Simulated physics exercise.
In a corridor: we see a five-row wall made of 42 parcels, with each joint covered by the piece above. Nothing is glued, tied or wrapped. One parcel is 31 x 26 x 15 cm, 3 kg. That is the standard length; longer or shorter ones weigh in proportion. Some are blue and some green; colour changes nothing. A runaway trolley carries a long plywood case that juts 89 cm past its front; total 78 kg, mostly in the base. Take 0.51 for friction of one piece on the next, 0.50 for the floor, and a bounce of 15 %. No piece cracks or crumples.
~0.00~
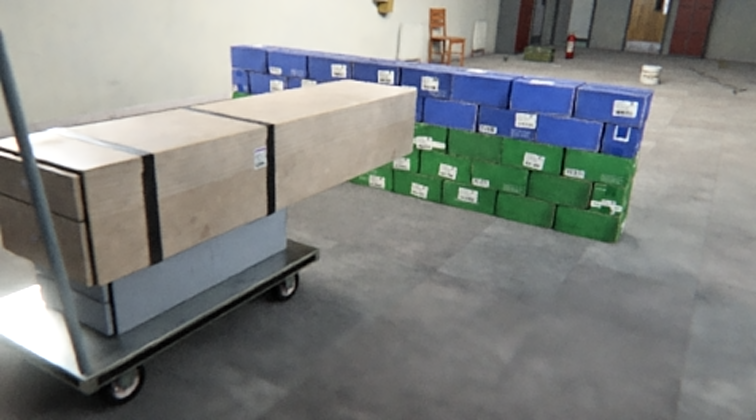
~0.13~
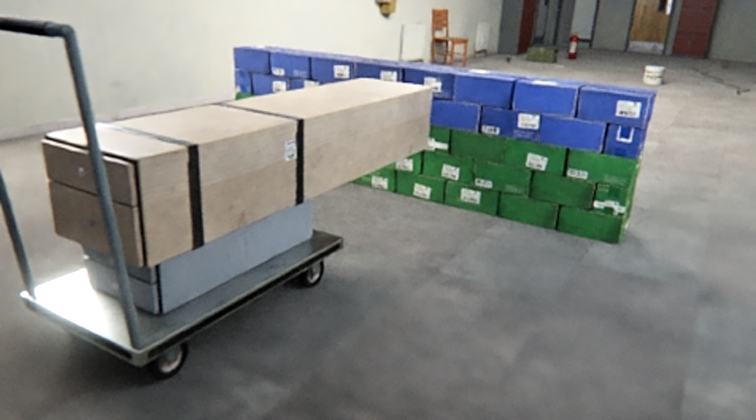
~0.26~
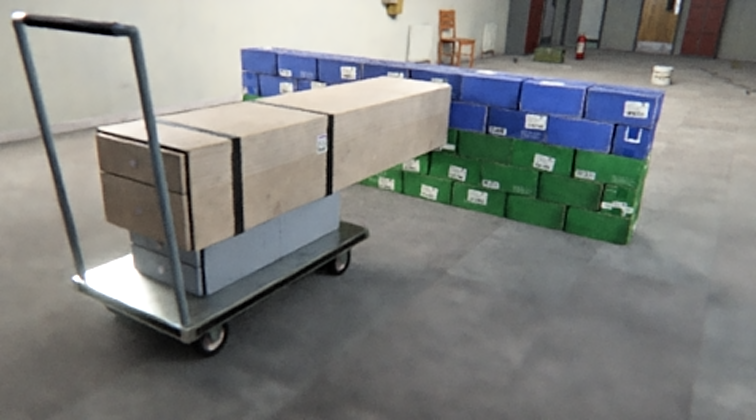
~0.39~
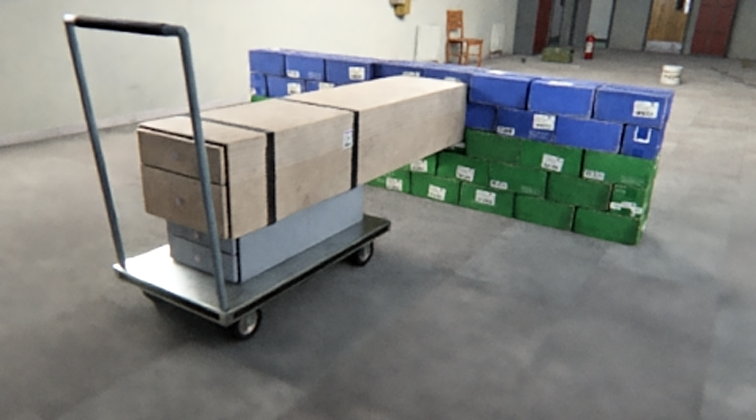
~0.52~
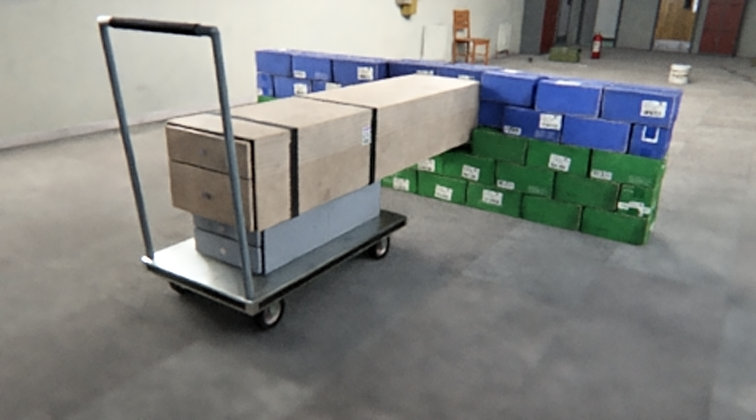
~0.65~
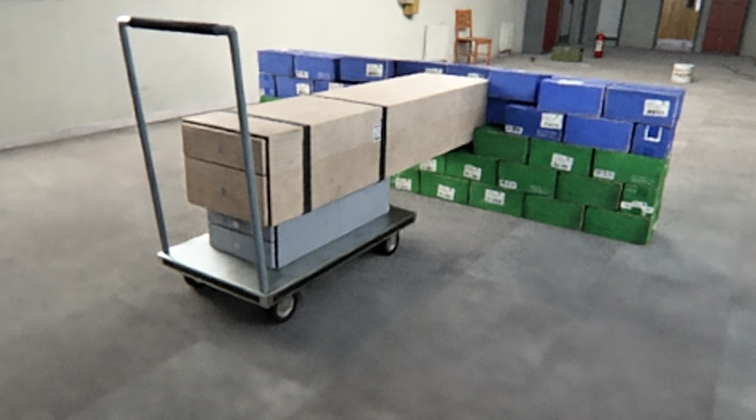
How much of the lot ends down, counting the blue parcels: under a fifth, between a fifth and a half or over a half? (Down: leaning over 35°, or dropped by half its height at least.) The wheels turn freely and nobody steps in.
From a fifth to a half of them.
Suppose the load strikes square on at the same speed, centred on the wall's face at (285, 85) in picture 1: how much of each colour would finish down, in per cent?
Then green 10, blue 50 per cent.
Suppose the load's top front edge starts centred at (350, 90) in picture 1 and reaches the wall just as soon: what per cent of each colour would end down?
Then green 10, blue 40 per cent.
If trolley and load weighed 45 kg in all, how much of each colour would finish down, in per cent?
In that case green 0, blue 0 per cent.
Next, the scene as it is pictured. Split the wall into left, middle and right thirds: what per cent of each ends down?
In per cent: Left 10, middle 60, right 10.
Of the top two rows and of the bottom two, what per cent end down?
From the top 40, from the bottom 0 per cent.
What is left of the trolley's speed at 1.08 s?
Near 0.1 m/s.
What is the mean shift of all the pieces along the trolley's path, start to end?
Roughly 10 cm.
Around 0.76 s, load 23 cm past the wall's line, still rolling; none of the 17 blue parcels down (0 of 42 in all colours); top blue parcel tipped 15°.
Around 0.92 s, load 26 cm past the wall's line, still rolling; 5 of the 17 blue parcels down (7 of 42 in all colours); top blue parcel tipped 48°, 10 cm lower.
Around 1.08 s, load 28 cm past the wall's line, still rolling; 7 of the 17 blue parcels down (9 of 42 in all colours); top blue parcel on its side.
Around 1.30 s, load 30 cm past the wall's line, still rolling; 7 of the 17 blue parcels down (9 of 42 in all colours); top blue parcel on its side.
Finally (2.1 s), load 31 cm past the wall's line, stopped; 7 of the 17 blue parcels down (9 of 42 in all colours); top blue parcel on its side; top green parcel unmoved. That is 41 per cent. Seen by the last camera, middles, top blue parcel near (579, 171), top green parcel near (566, 152).
